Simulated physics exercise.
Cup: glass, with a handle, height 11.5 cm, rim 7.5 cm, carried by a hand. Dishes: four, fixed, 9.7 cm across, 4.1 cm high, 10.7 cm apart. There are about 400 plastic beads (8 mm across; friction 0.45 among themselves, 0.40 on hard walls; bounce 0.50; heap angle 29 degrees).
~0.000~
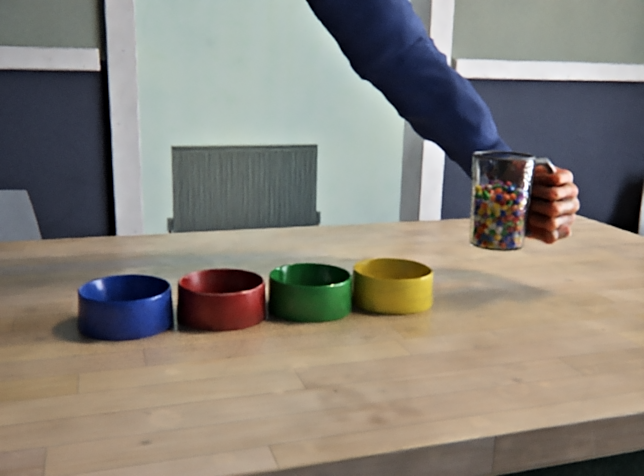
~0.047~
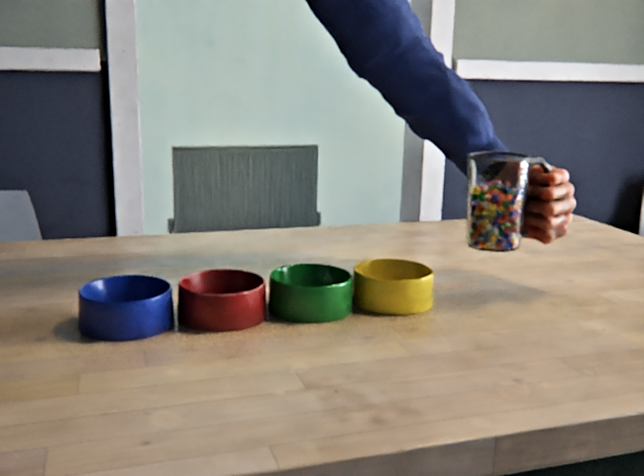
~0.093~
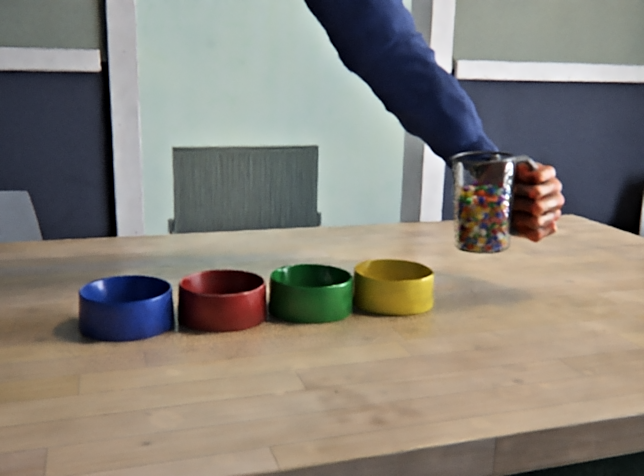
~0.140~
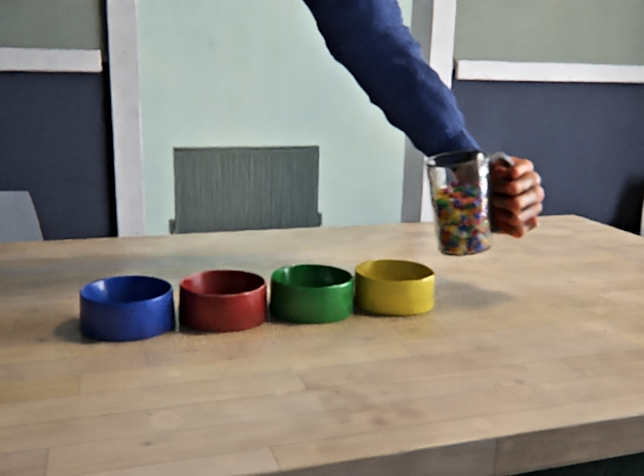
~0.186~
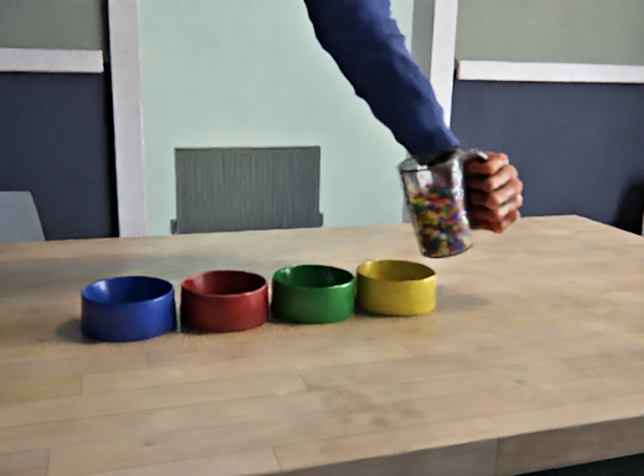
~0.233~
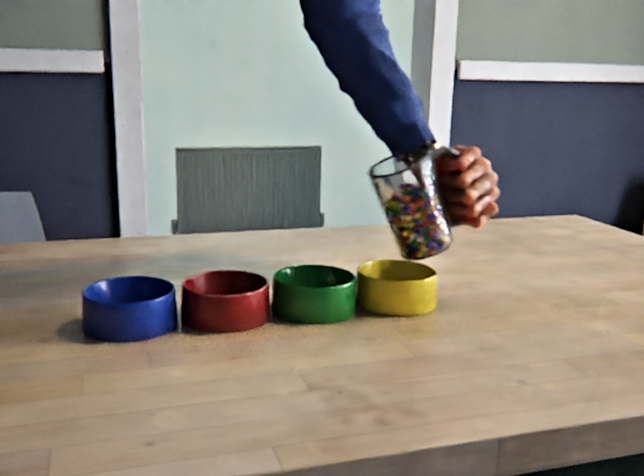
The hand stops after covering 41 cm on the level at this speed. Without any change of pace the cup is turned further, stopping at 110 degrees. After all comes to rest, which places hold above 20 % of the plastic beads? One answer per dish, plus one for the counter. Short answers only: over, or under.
Red dish under. Blue dish over. Green dish under. Yellow dish under. Counter under.
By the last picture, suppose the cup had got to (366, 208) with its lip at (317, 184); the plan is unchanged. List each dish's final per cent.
The red dish keeps 0, the blue dish 80, the green dish 0 and the yellow dish 0.
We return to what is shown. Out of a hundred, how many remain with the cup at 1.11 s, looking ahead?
Roughly 50 per cent.
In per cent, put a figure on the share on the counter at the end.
Some 10 per cent.
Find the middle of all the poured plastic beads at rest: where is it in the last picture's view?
(119, 308).
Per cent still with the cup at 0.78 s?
Roughly 85 per cent.
Then, at 0.56 s, tilt 66 degrees; cup holds 100 %.
After 0.78 s, tilt 95 degrees; cup holds 85 %, blue 10 %.
Then, at 1.11 s, tilt 110 degrees; cup holds 50 %, blue 40 %.
At rest (2.2 s), red 0 %, blue 90 %, green 0 %, yellow 0 %, counter 10 %.
